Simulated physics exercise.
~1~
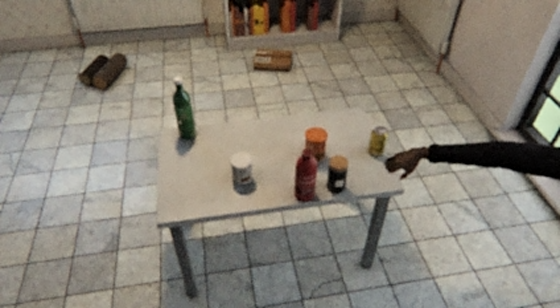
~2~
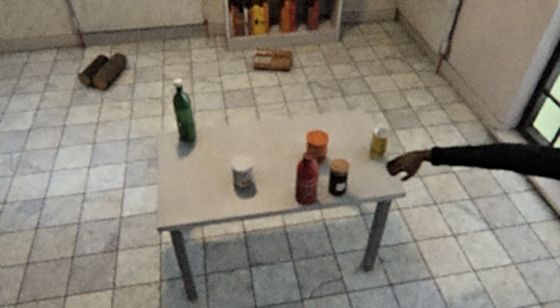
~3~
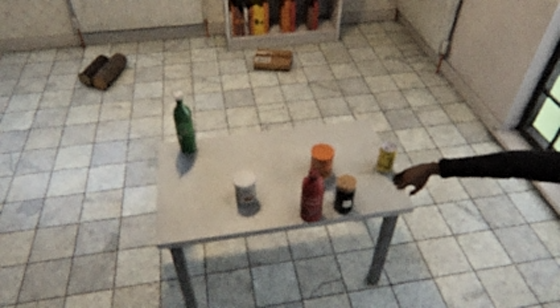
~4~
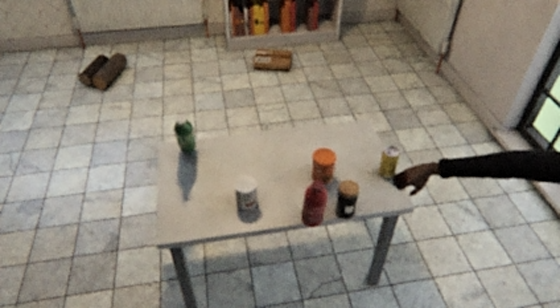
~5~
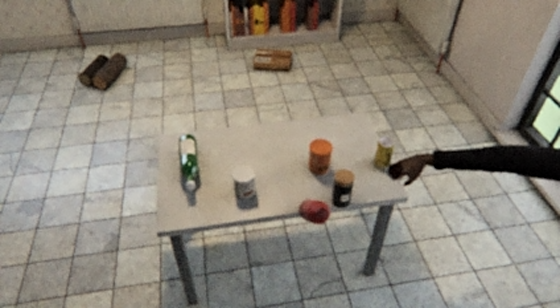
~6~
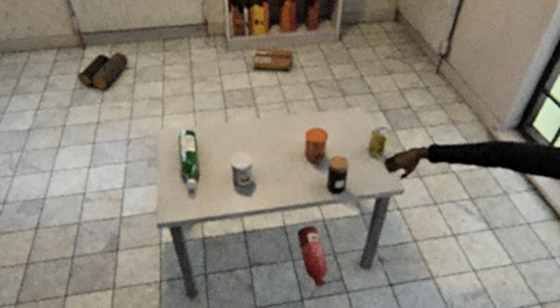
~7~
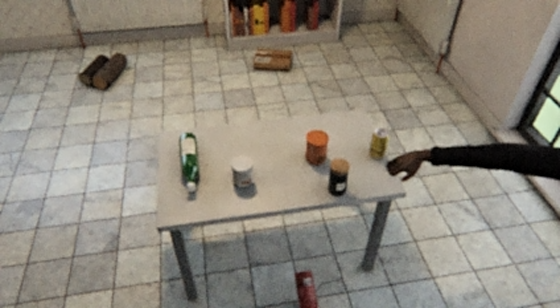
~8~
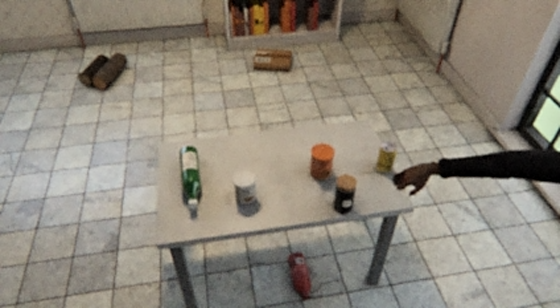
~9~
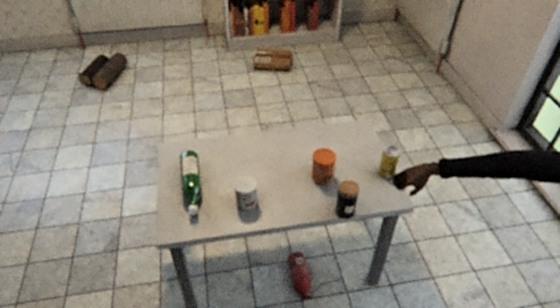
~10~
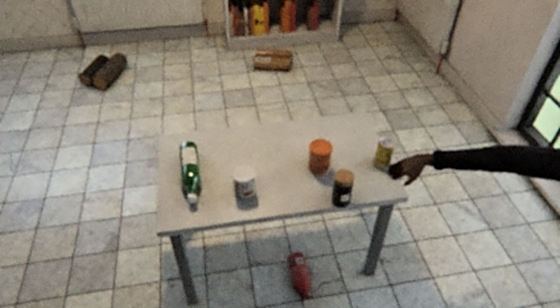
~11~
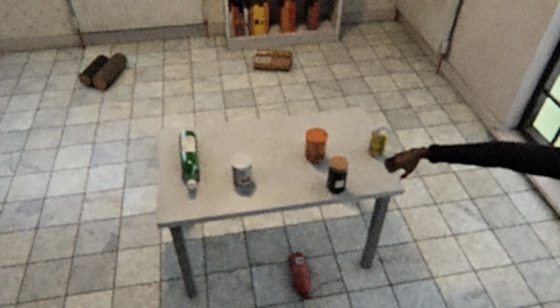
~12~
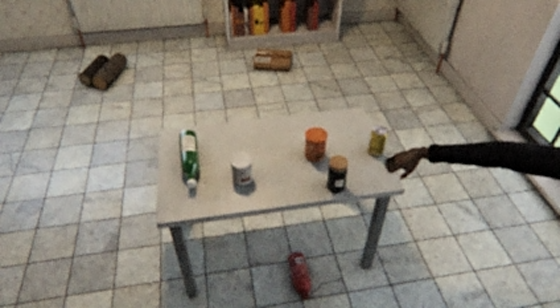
In the video, a table holding bottles, tins and a jar shifts slightly back and forth beside an outstretched arm; the green bottle topples onto its side, then the red bottle tips off the front edge to the floor, while the other containers stay upright on top.
